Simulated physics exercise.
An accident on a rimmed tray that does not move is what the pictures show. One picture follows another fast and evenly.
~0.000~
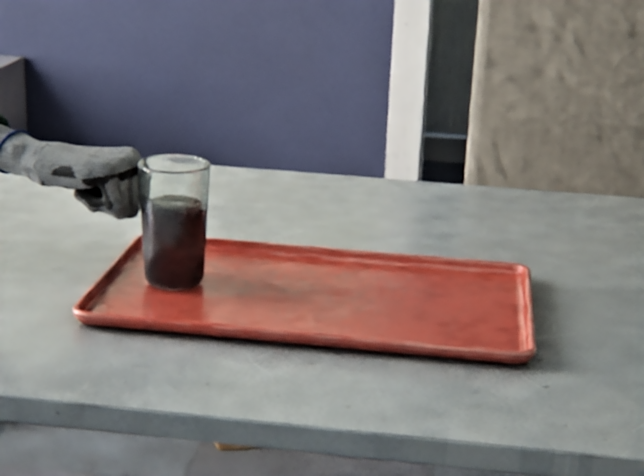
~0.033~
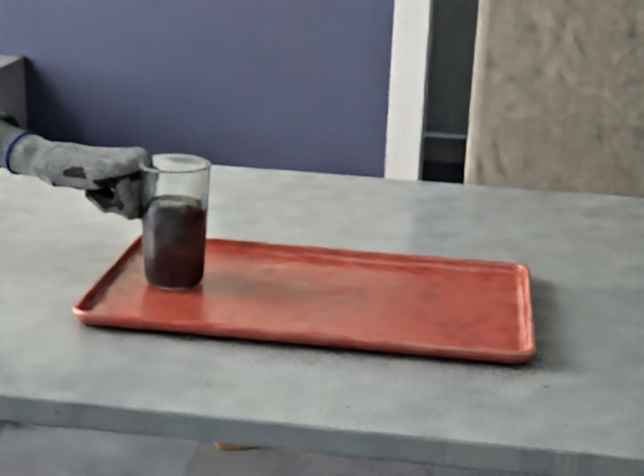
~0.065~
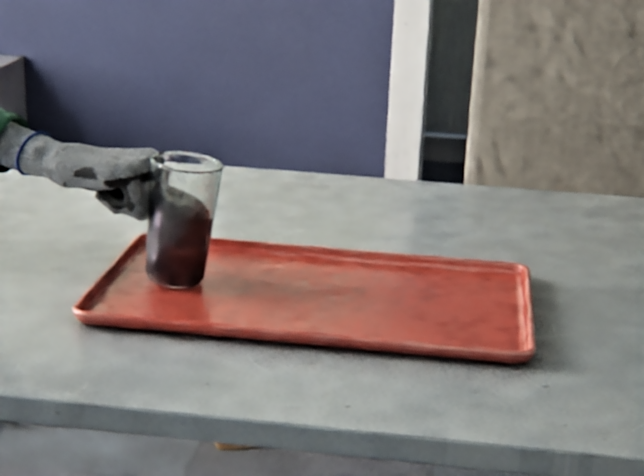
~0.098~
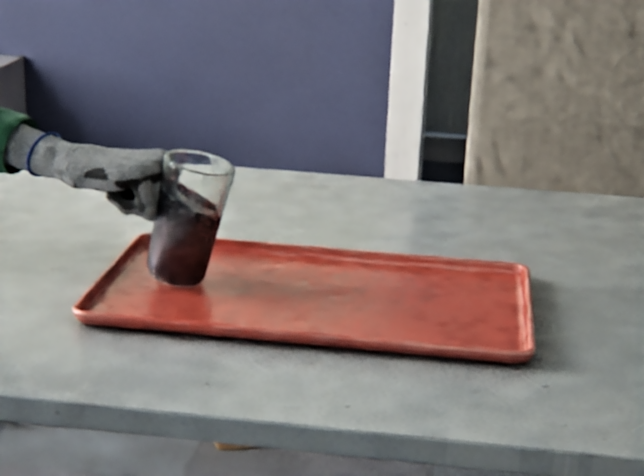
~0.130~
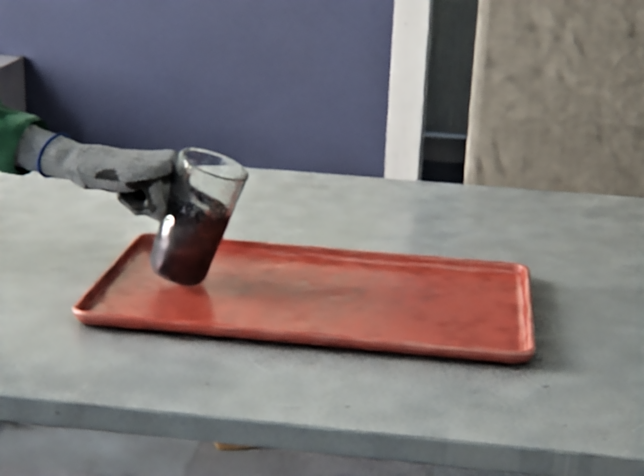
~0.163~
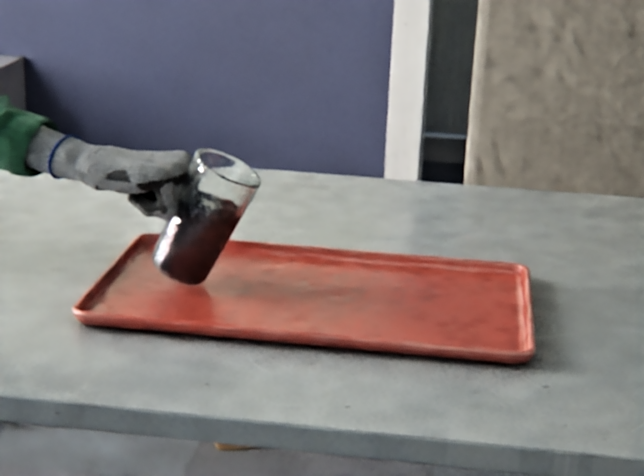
A gray-gloved hand reaches in from the left toward a clear glass of dark red liquid on the left end of a rimmed red tray. The fixed, slightly raised view shows a gray table before a dark blue wall, a white post and a beige panel. The hand meets the glass near its top and pushes it steadily into a rightward lean, while the tray stays still.
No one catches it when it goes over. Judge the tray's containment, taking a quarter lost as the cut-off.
Under three quarters of the liquid stays on the tray.
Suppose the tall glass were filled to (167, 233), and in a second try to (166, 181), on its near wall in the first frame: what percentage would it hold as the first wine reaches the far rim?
40 % and 45 %.
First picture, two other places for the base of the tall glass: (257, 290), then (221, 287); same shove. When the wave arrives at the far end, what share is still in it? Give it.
You'd get 70 % from the first place and 60 % from the second.
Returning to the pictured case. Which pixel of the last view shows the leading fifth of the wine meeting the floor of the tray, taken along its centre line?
(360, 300).
A moment on, the tall glass is falling and 100 per cent is in the glass, 0 on the tray and 0 above or beyond its rim.
Next, the tall glass lies on its side and 80 per cent is in the glass, 4 on the tray and 16 above or beyond its rim.
Then the tall glass lies on its side and 44 per cent is in the glass, 49 on the tray and 7 above or beyond its rim.
Later the tall glass lies on its side and 23 per cent is in the glass, 42 on the tray and 35 above or beyond its rim.
In the end 63 per cent is held by tray and glass, 37 is off the tray.
